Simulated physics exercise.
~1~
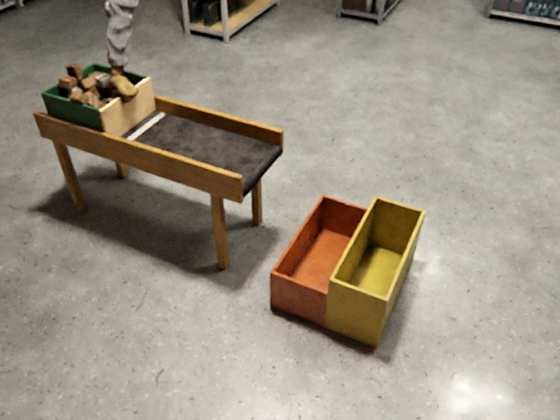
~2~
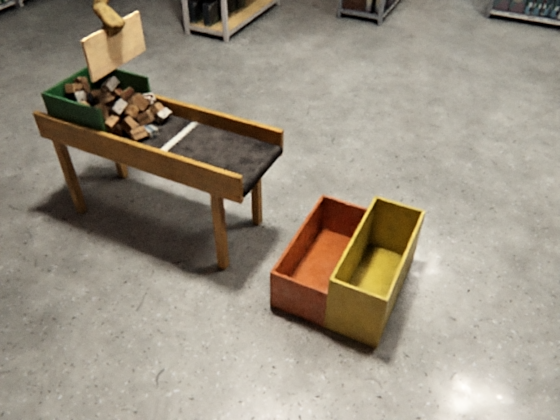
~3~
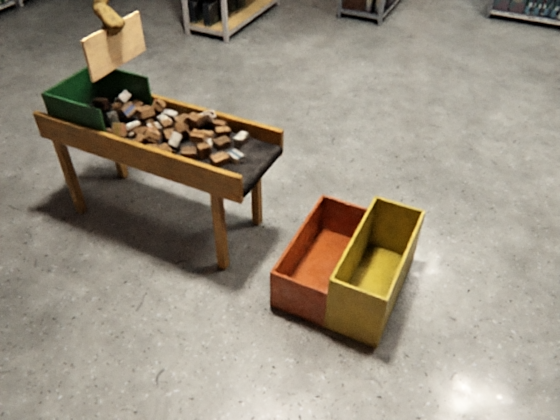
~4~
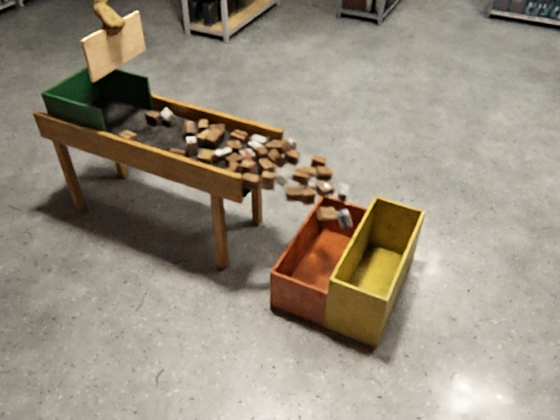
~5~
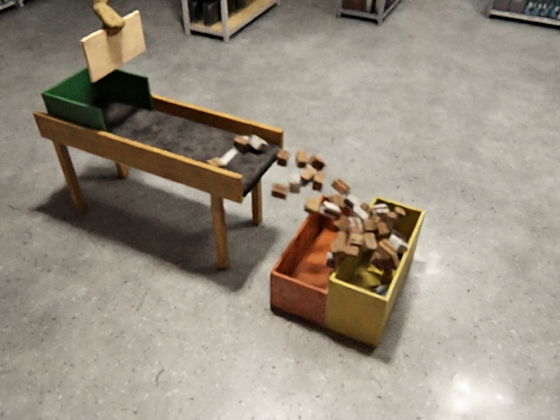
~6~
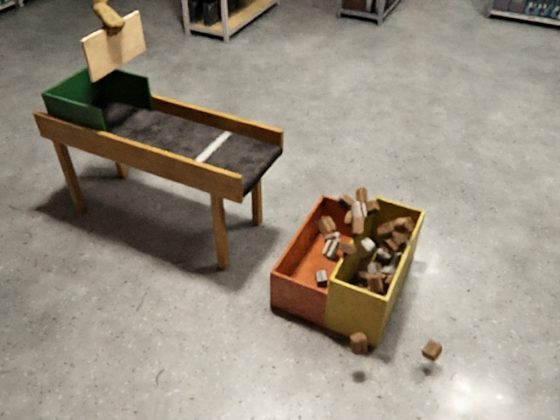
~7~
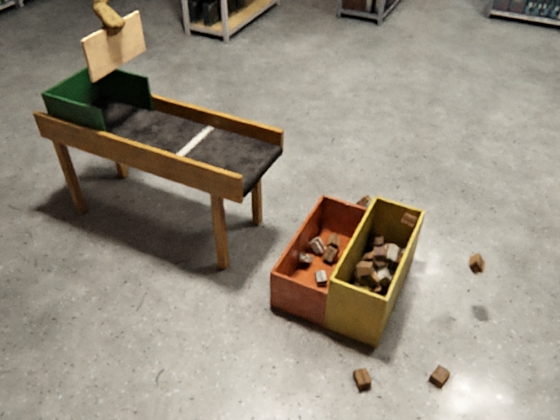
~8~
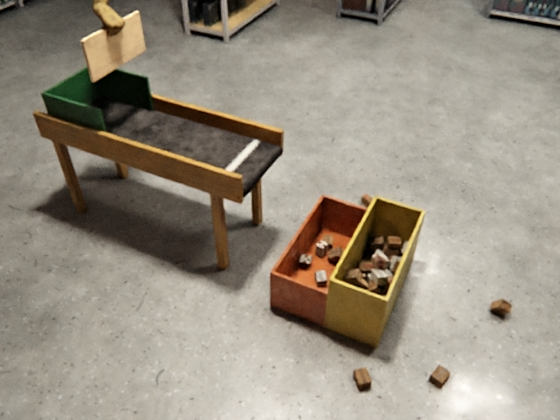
The clip shows a wooden panel lifting from a green pen on a raised belt, letting loose small brown blocks that ride right and spill off the end, most landing in a yellow tub, some in the nearer orange bin, and a few on the floor.
